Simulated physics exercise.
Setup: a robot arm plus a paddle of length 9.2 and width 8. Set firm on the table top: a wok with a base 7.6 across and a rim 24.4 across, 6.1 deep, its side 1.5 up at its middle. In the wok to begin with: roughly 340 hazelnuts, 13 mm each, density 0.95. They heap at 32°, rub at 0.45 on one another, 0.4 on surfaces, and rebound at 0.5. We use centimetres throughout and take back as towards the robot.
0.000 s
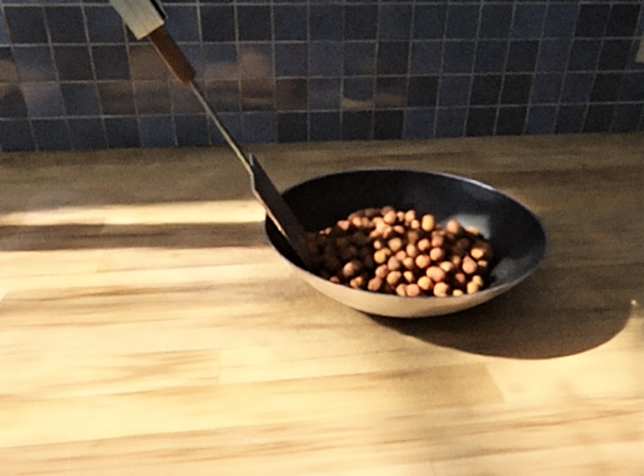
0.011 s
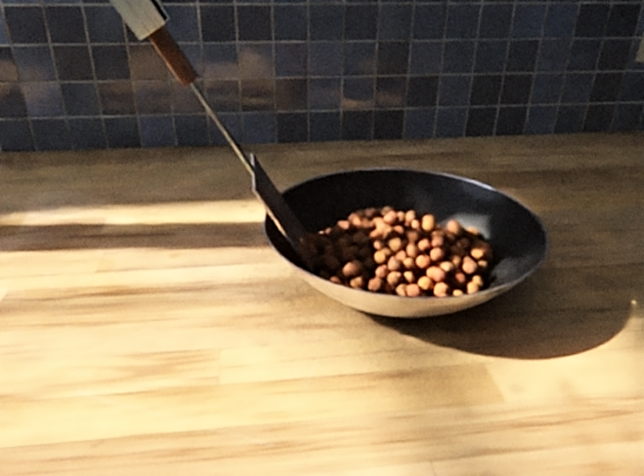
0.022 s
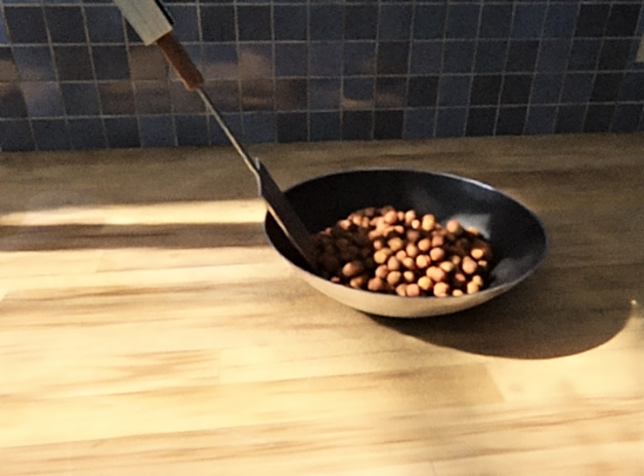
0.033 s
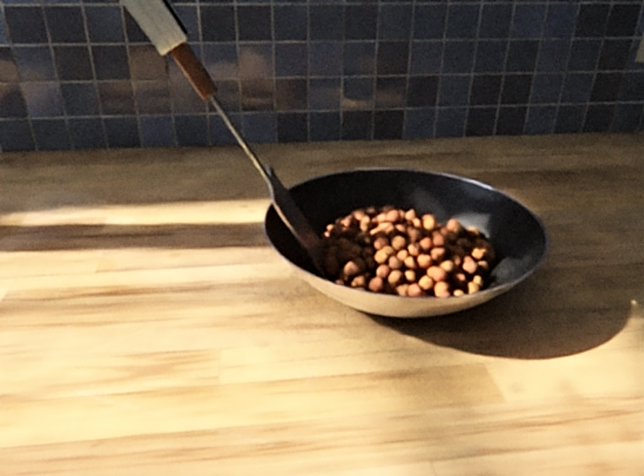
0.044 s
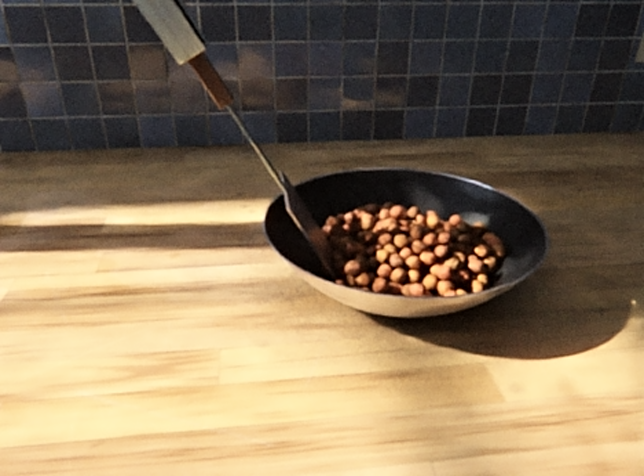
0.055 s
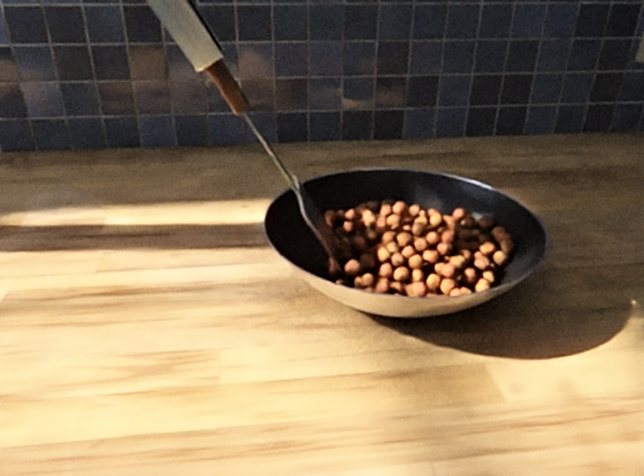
A paddle slides to the right in the wok, pushing the brown hazelnuts rightward.
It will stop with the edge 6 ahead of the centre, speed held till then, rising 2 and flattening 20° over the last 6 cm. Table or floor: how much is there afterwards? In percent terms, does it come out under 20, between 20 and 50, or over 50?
It comes out between 20 and 50 %.
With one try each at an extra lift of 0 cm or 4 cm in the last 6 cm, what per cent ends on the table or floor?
It comes to around 25 per cent on the first try and around 35 per cent on the second.
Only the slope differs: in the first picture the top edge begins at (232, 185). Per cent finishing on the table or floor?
Some 30 per cent.
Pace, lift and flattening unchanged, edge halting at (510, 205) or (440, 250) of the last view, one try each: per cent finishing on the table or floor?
Close to 55 and close to 10 per cent, respectively.
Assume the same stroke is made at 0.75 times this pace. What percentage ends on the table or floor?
Roughly 25 per cent.
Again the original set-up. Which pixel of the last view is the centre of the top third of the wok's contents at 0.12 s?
Around (471, 229).
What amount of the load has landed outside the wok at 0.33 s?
It works out to about 20 in a hundred.
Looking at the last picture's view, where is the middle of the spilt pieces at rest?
Close to (621, 251) in pixels.
After 0.09 s, sloping 60°, highest piece 7 above the table; 335 in the wok.
After 0.12 s, sloping 53°, highest piece 7 above the table; 335 in the wok.
After 0.33 s, sloping 40°, highest piece 9 above the table; 223 in the wok, 65 on the table or floor, 47 on the blade or in flight.
After 1.38 s, sloping 40°, highest piece 6 above the table; 223 in the wok, 112 on the table or floor.
At rest, 223 in the wok, 112 on the table or floor. That is 33 % on the table or floor.
